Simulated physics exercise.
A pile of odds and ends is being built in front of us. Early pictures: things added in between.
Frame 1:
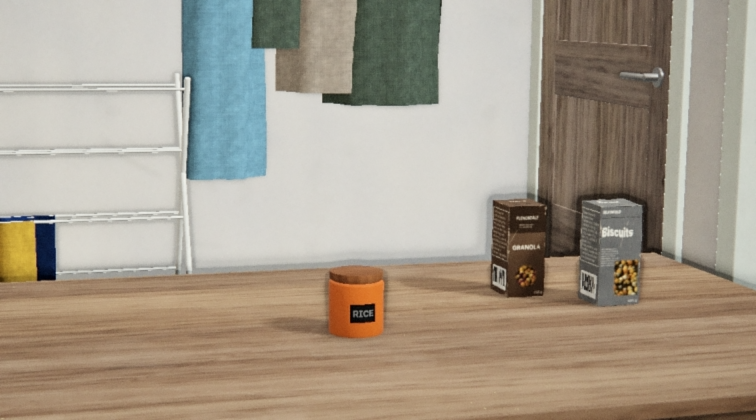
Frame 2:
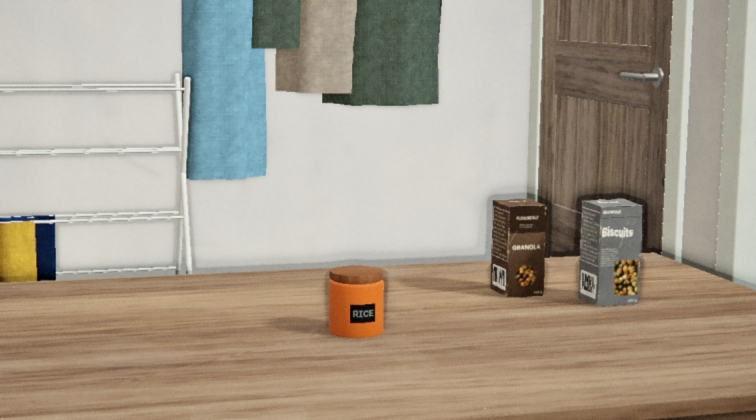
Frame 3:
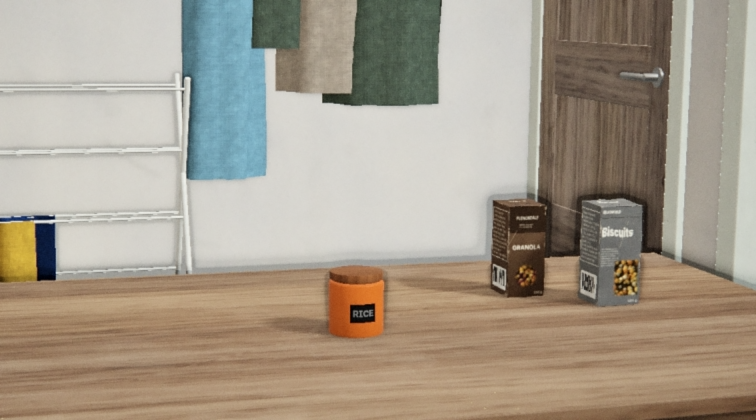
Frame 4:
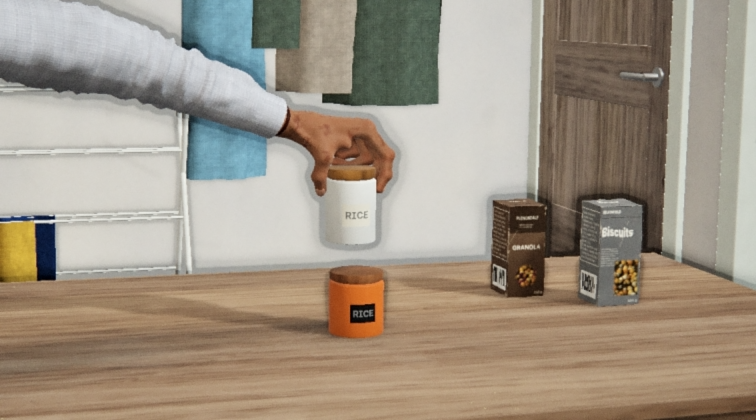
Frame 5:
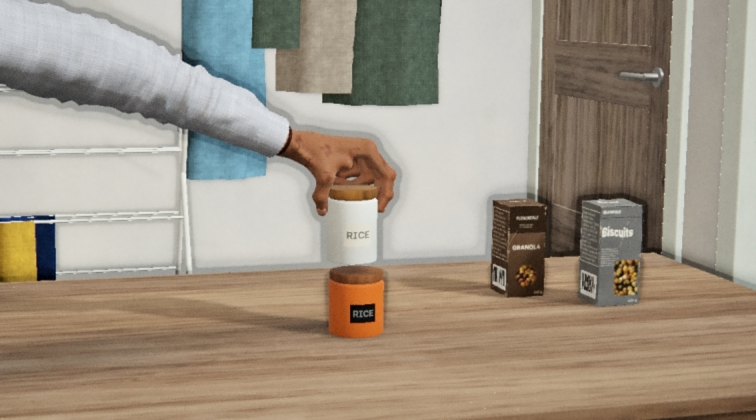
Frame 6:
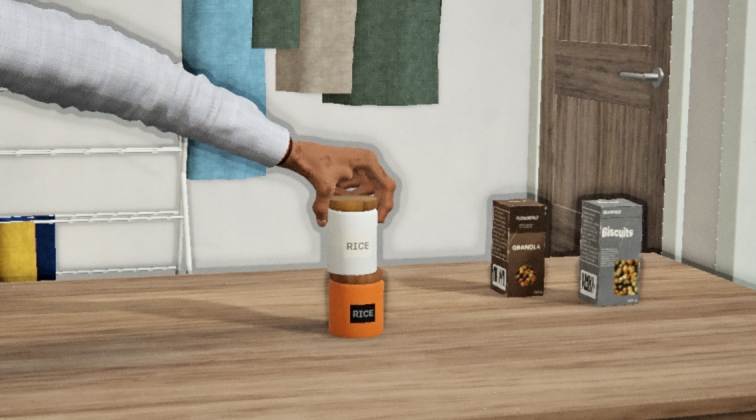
The video shows an orange rice jar on a wooden table, with brown and grey cartons to the right, as a hand enters from the left holding a white rice jar and lowers it onto the orange jar's lid.
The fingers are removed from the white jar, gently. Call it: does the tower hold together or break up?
It holds together.
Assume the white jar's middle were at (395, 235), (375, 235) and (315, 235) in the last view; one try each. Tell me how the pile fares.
Result per try: First toppled, second still standing, third toppled.
Then, 0.30 s later than the last frame, all is still.
Then, 0.70 s later than the last frame, white jar resting near (352, 235).
When it is over, all 4 as before. End places, in pixels of the last picture, white jar near (352, 235). The pile keeps its balance.
